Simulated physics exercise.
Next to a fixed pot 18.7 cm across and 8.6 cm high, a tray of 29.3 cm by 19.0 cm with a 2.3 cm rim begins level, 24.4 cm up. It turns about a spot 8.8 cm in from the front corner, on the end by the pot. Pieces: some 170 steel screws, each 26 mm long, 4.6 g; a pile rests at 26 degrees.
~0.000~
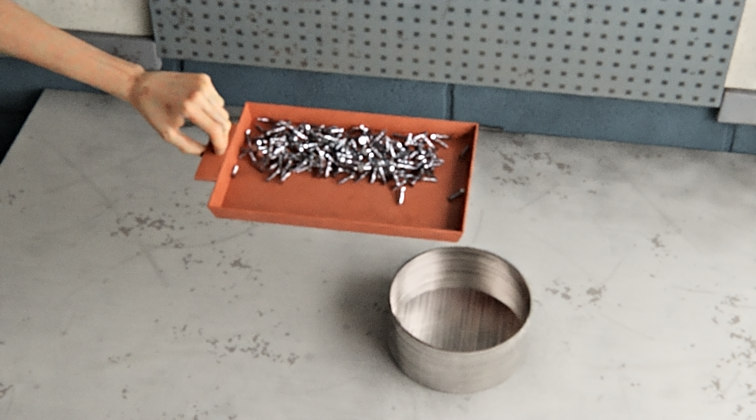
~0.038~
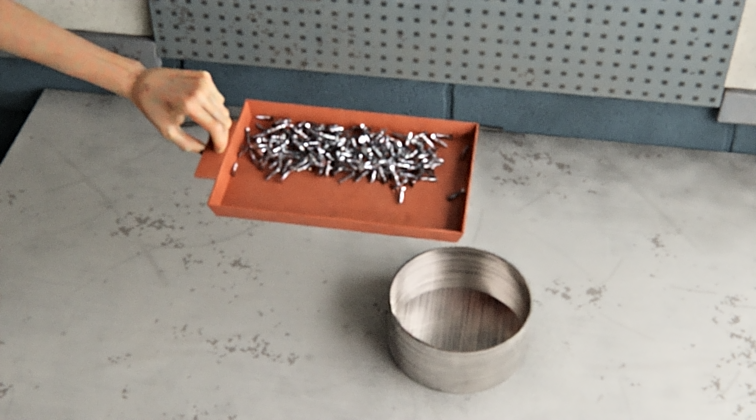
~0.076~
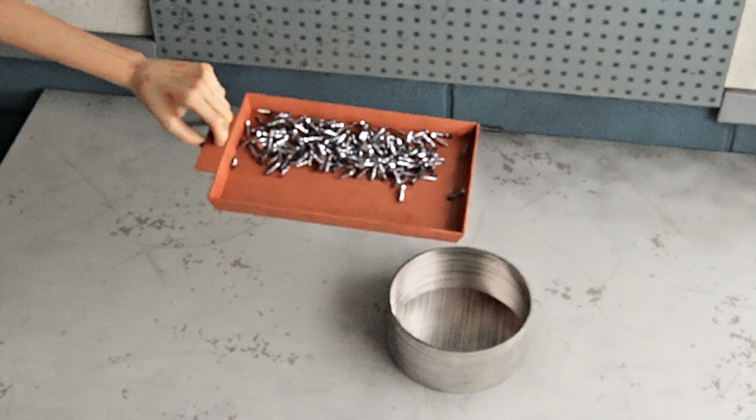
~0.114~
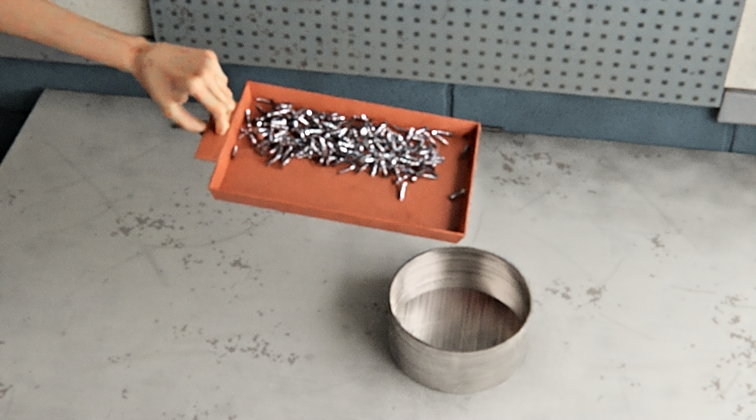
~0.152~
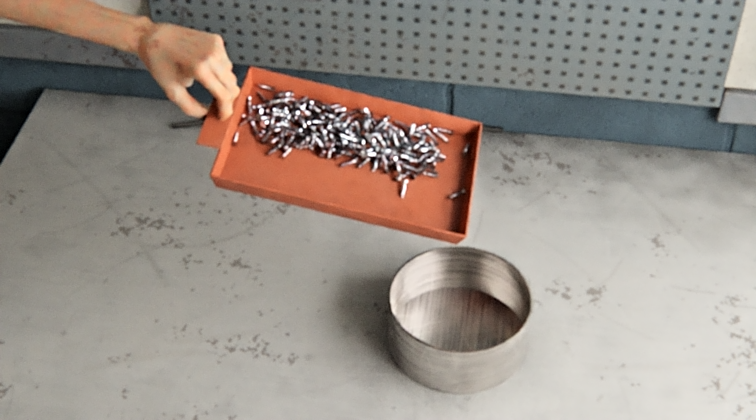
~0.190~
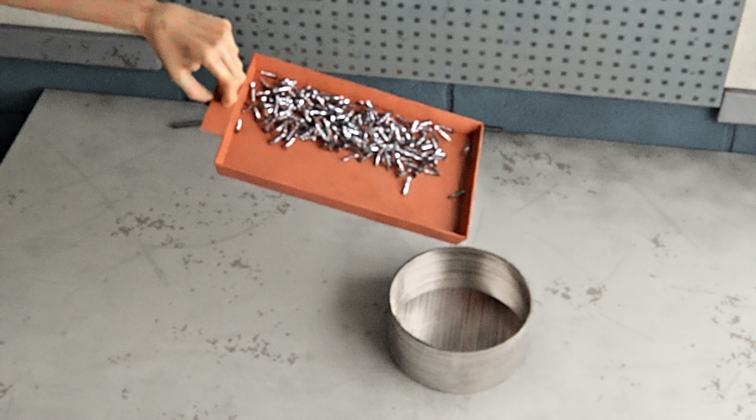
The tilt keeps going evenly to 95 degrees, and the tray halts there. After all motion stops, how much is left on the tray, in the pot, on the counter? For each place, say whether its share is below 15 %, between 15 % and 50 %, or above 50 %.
Tray: Below 15 %; pot: Between 15 % and 50 %; counter: Above 50 %.
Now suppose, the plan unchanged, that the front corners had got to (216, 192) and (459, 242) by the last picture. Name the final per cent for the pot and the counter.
Final per cent - pot 65, counter 35.
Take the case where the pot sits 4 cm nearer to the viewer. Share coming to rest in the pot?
With that change it comes to something like 30 in a hundred.
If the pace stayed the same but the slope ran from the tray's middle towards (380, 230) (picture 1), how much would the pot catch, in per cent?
Estimate: Near 60 per cent.
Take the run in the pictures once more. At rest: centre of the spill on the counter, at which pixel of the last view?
(588, 346), roughly.
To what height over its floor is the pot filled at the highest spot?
Some 1.5 cm above the floor.
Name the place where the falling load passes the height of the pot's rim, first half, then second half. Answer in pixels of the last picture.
(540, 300) first, (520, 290) later, roughly.
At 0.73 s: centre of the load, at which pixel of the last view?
Look near (509, 209) in the last picture.
After 0.51 s, tilt 54 degrees; the tray holds 100 %, the pot 0 %.
Then, at 0.73 s, tilt 81 degrees; the tray holds 40 %, the pot 0 %.
After 1.06 s, tilt 95 degrees; the tray holds 0 %, the pot 35 %.
By 2.4 s all is still; tray 0 %, pot 35 %, counter 65 %.
